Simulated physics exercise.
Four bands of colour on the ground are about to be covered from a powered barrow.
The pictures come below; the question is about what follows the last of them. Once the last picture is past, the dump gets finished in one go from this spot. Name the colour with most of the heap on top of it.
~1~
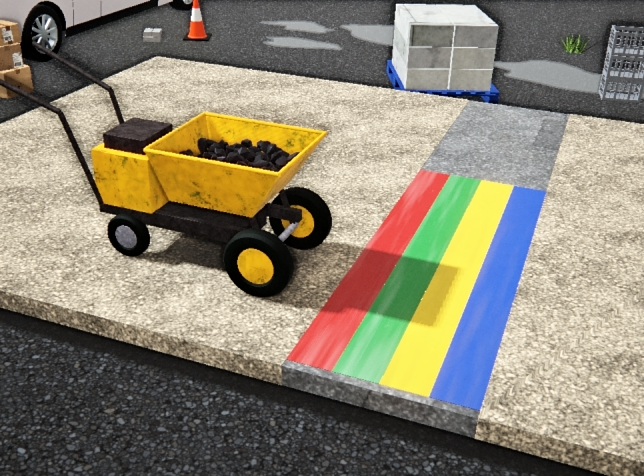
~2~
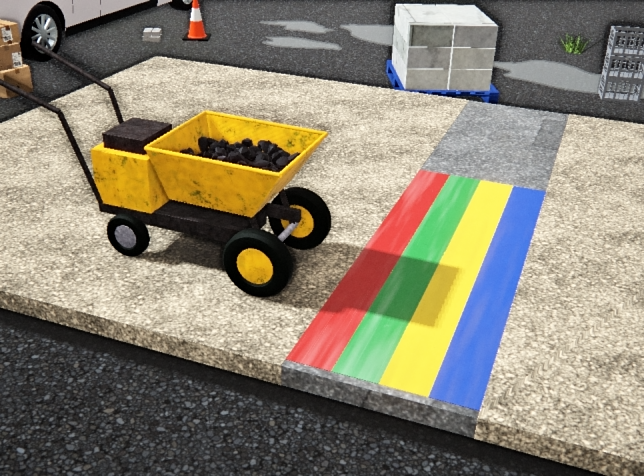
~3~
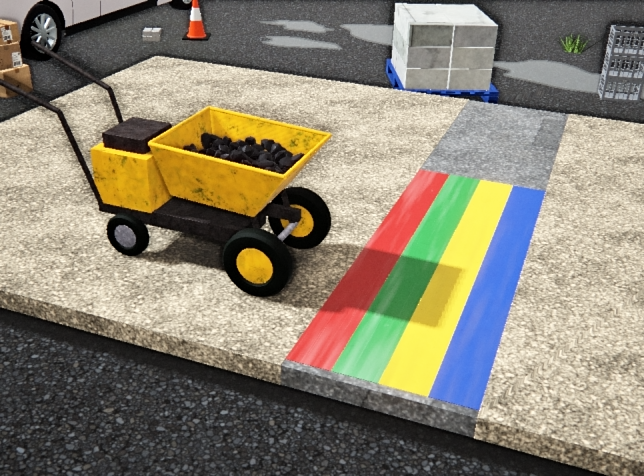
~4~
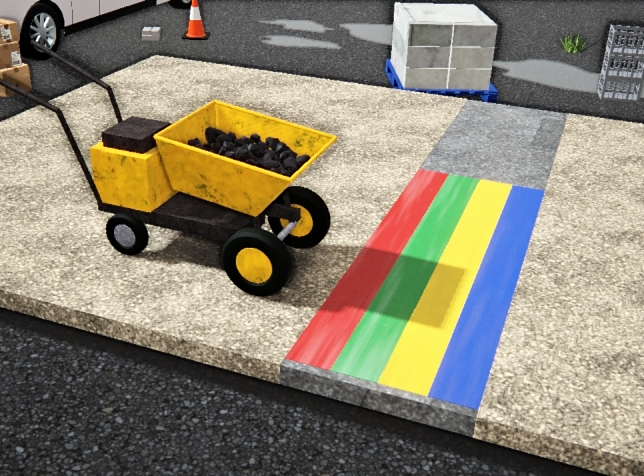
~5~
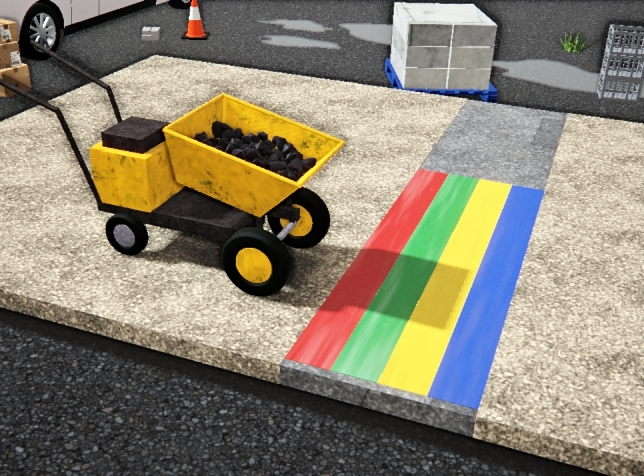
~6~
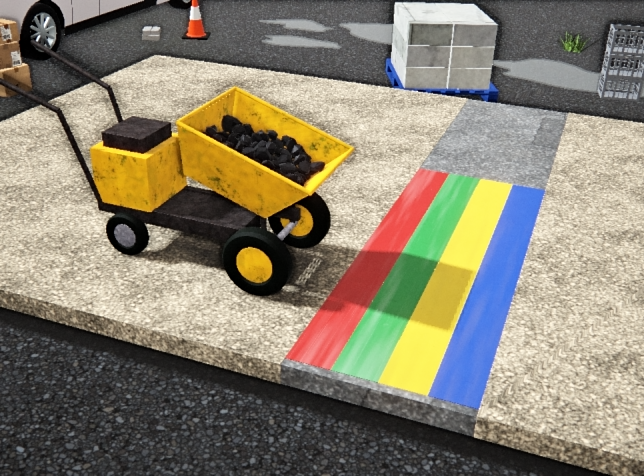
Green.
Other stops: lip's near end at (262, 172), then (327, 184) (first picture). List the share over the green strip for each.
You'd get 40 in a hundred the first time and 10 in a hundred the second.
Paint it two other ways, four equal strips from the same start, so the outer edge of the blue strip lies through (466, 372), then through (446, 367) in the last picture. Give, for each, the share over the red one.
Shares: About 10 per cent; about 10 per cent.
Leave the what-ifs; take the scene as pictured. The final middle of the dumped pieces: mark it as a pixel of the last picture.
Centre at rest, last view: Approx. (408, 293).
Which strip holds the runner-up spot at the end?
That would be the yellow one.
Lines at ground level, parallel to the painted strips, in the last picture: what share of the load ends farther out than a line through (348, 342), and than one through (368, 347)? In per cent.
Near 80 % and near 60 %, in that order.
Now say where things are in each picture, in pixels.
The first picture shows lip of the skip at (279, 175), level; top of the load at (231, 158), lumps of coal; red strip at (329, 335); green strip at (373, 346); yellow strip at (419, 357); blue strip at (467, 369).
The second picture shows lip of the skip at (280, 176), level; top of the load at (232, 157).
The third picture shows lip of the skip at (284, 177), tipped barely; top of the load at (235, 155).
The fourth picture shows lip of the skip at (291, 181), tipped a little; top of the load at (229, 147).
The fifth picture shows lip of the skip at (299, 186), tipped a little; top of the load at (223, 147).
The sixth picture shows lip of the skip at (310, 193), tipped clearly; top of the load at (232, 143); red strip at (328, 333); green strip at (372, 344); yellow strip at (418, 356); blue strip at (465, 368).
Soon, skip tipped steeply; all in the skip.
A while on, skip tipped right over; nearly all in the skip; a stray few over the red strip; a small part over the green strip.
Towards the end, skip tipped right over; about a quarter in the skip; a stray few over the red strip; about half over the green strip; about a quarter over the yellow strip; a small part over the blue strip; a stray few off the paint.
Finally, skip tipped right over; a stray few in the skip; about a quarter over the red strip; about half over the green strip; about a quarter over the yellow strip; a small part over the blue strip; a stray few off the paint.
